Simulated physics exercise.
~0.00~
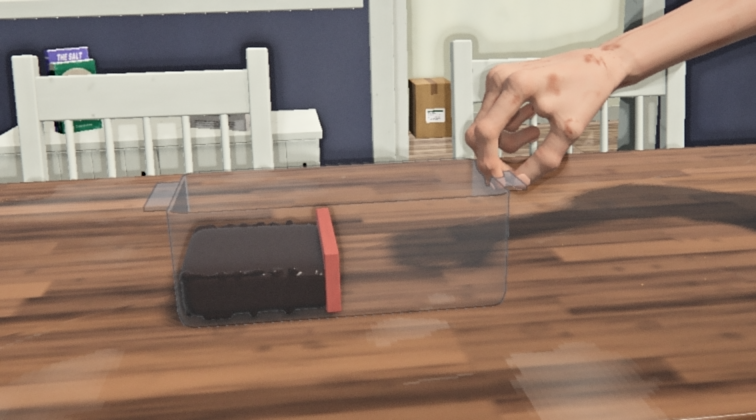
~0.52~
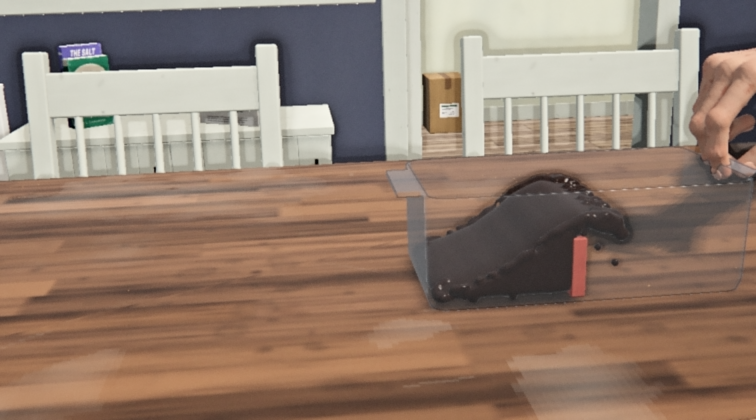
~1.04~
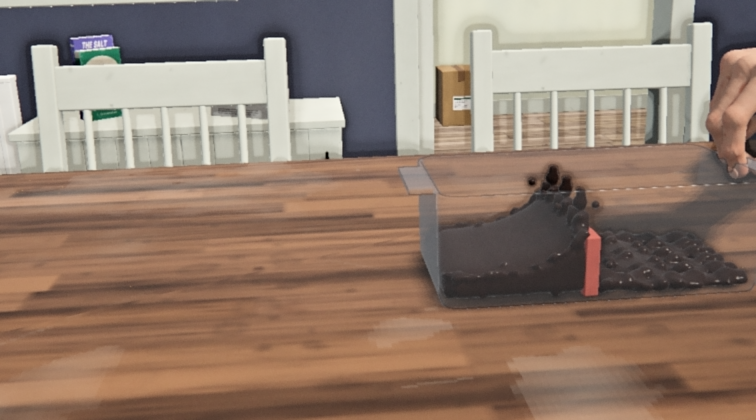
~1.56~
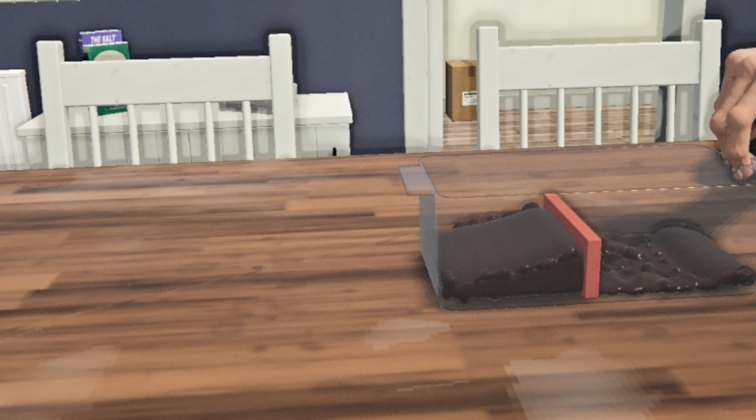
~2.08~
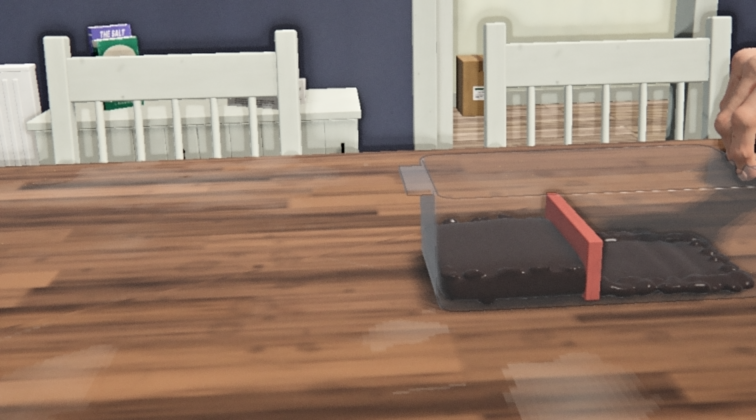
A hand pulls a clear box right, and dark coffee sloshes over its red divider, settling on both sides.
